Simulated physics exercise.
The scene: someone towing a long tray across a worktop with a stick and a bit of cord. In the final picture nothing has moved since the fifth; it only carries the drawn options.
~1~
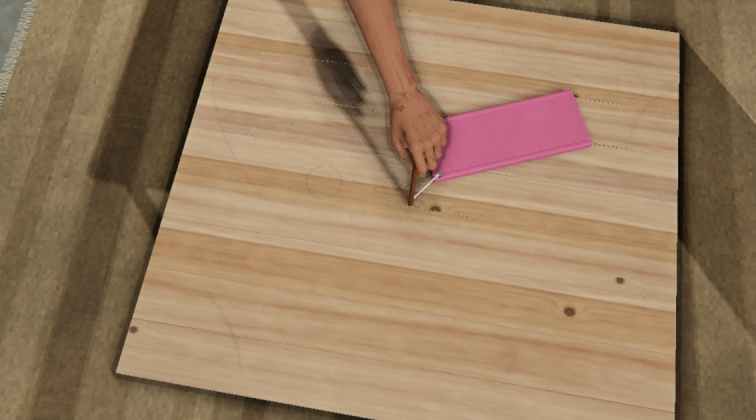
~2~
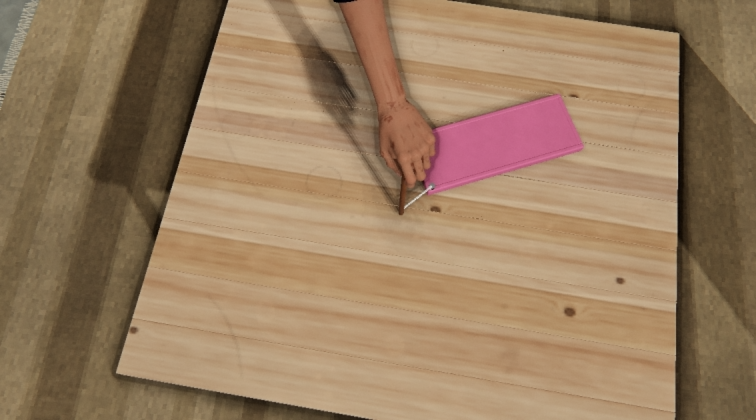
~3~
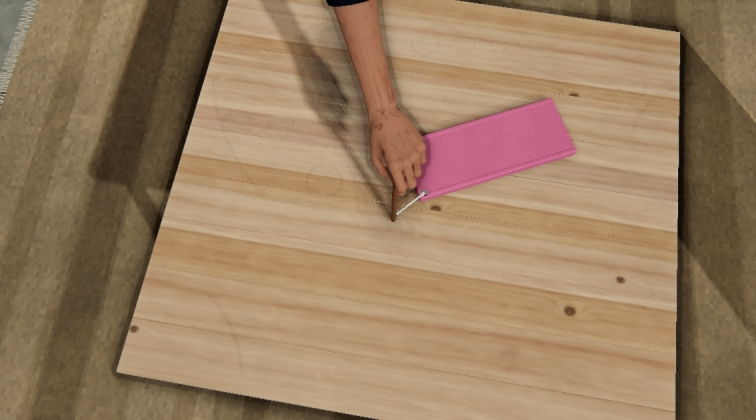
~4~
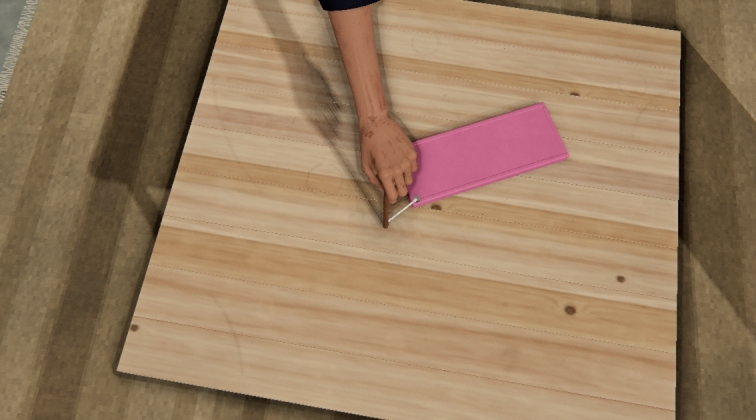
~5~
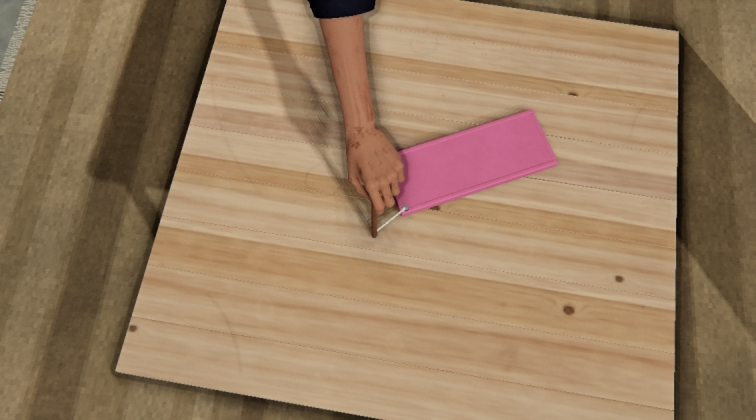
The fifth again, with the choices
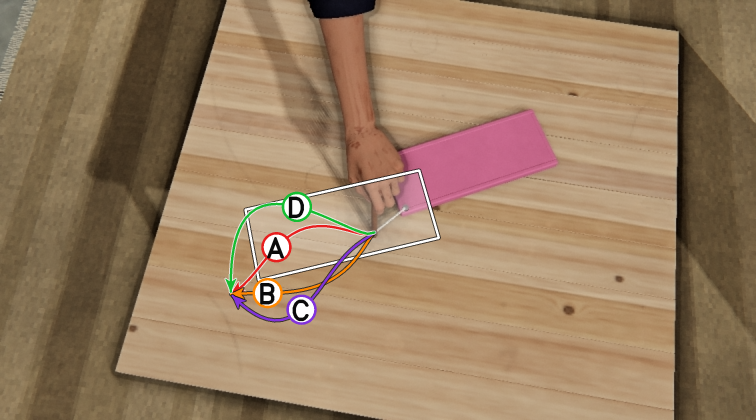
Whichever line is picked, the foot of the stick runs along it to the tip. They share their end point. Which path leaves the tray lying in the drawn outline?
Choose path A.
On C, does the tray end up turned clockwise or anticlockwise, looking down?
On that path, clockwise.
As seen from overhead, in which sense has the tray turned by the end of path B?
It turns clockwise.
On the copy, A from (374, 233) via (293, 234) to (231, 294); B from (374, 233) via (312, 288) to (231, 294); C from (374, 233) via (312, 299) to (232, 296); D from (374, 233) via (270, 204) to (231, 292); the outline at (341, 224).
On A. First, foot of the stick (318, 227), middle of the tray (432, 178).
Then, foot of the stick (269, 257), middle of the tray (382, 200).
Finally, foot of the stick (231, 295), middle of the tray (342, 225); it lies in the outline.
By contrast, B leaves its middle at (352, 241); C leaves its middle at (353, 249); D leaves its middle at (333, 213).
